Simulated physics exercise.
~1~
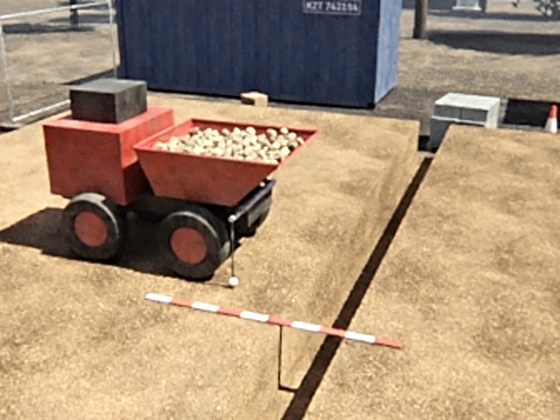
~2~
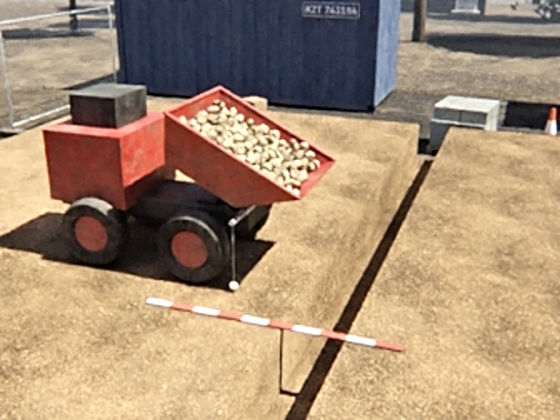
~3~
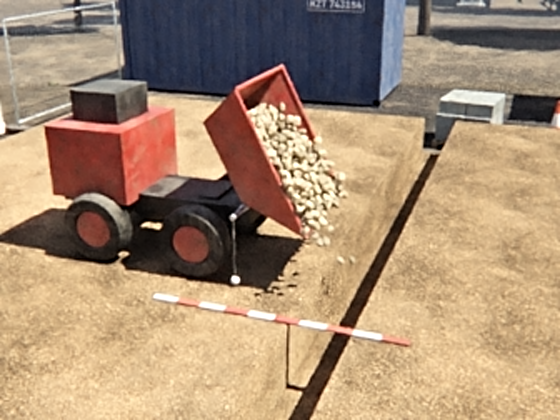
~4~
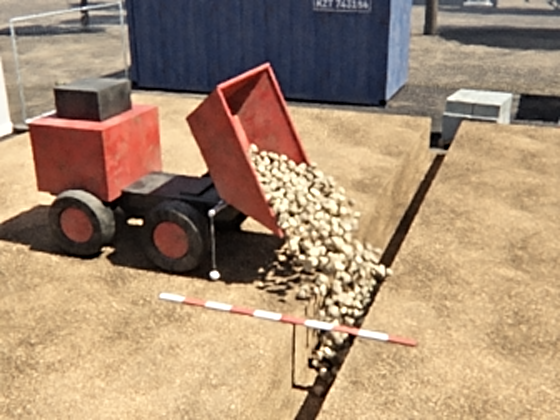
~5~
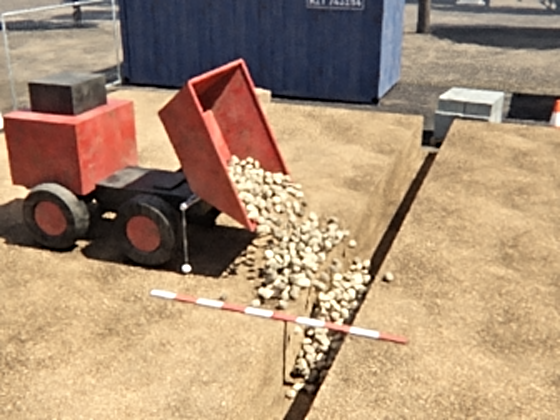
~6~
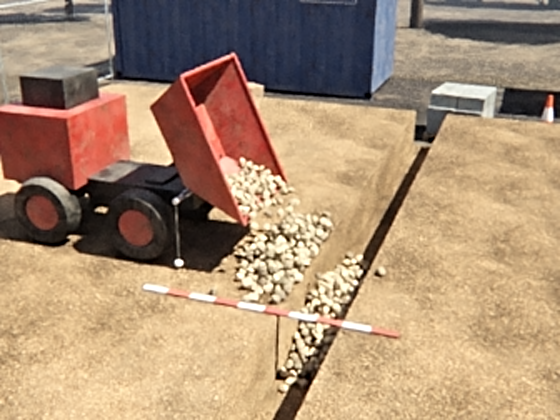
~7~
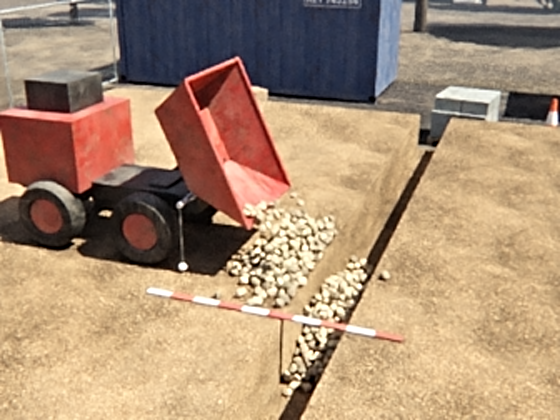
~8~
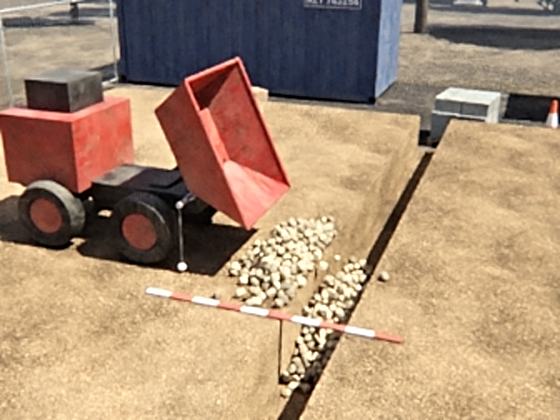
Red dumper tipping its skip and backing left as pale stones slide out, some filling the trench, others heaped beside it.
